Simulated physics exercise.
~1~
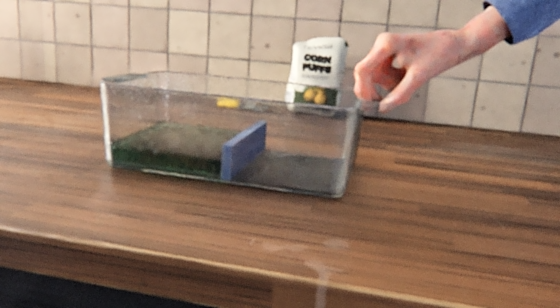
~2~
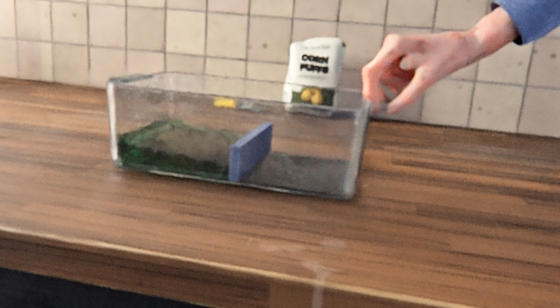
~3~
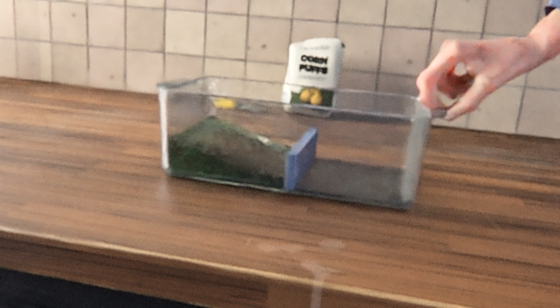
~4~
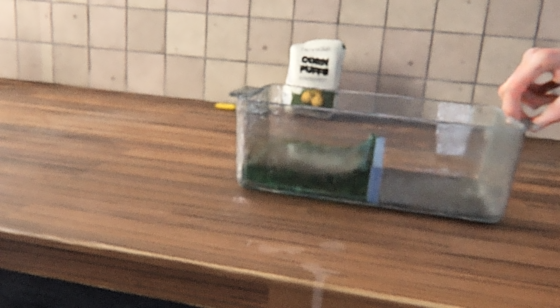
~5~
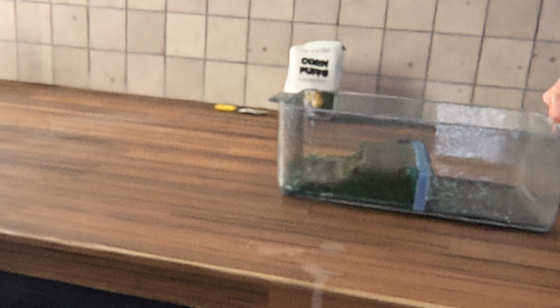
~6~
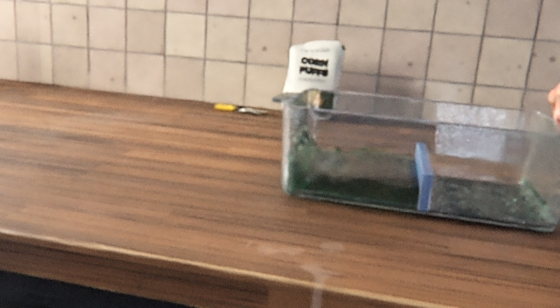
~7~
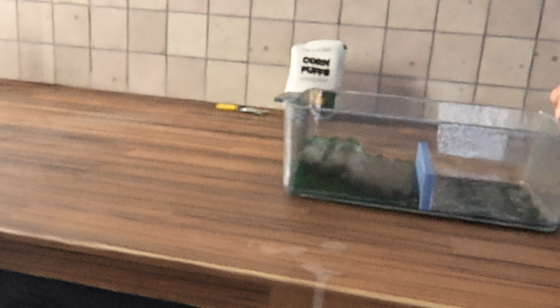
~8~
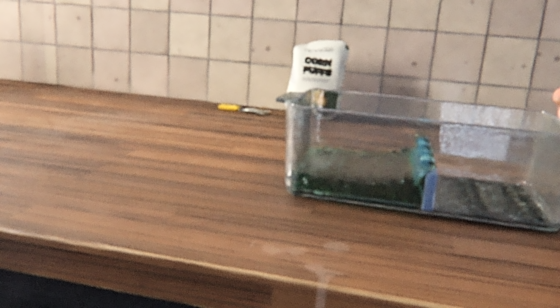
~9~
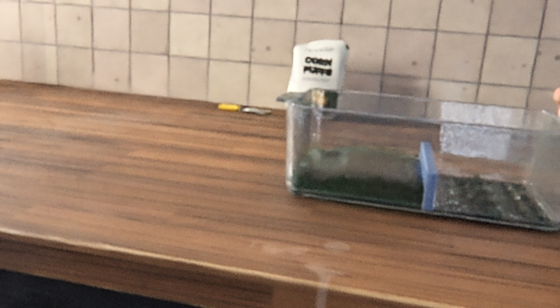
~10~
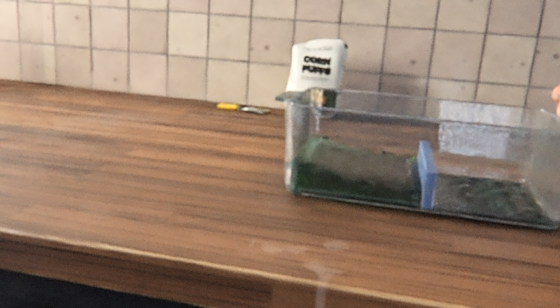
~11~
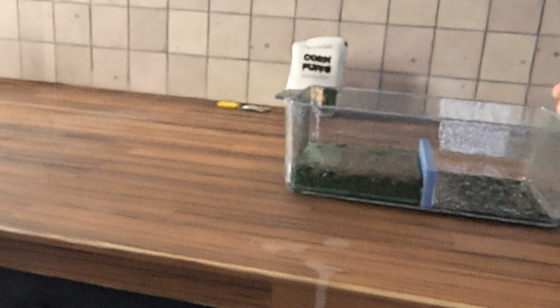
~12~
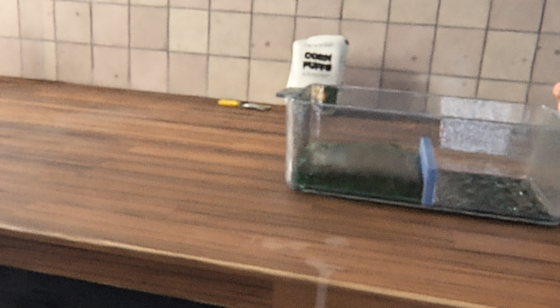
A clear plastic box with dark green water left of a low blue divider was pulled right across a wooden counter by a hand, and the water sloshed, some spilling over the divider, before settling with most still on the left.
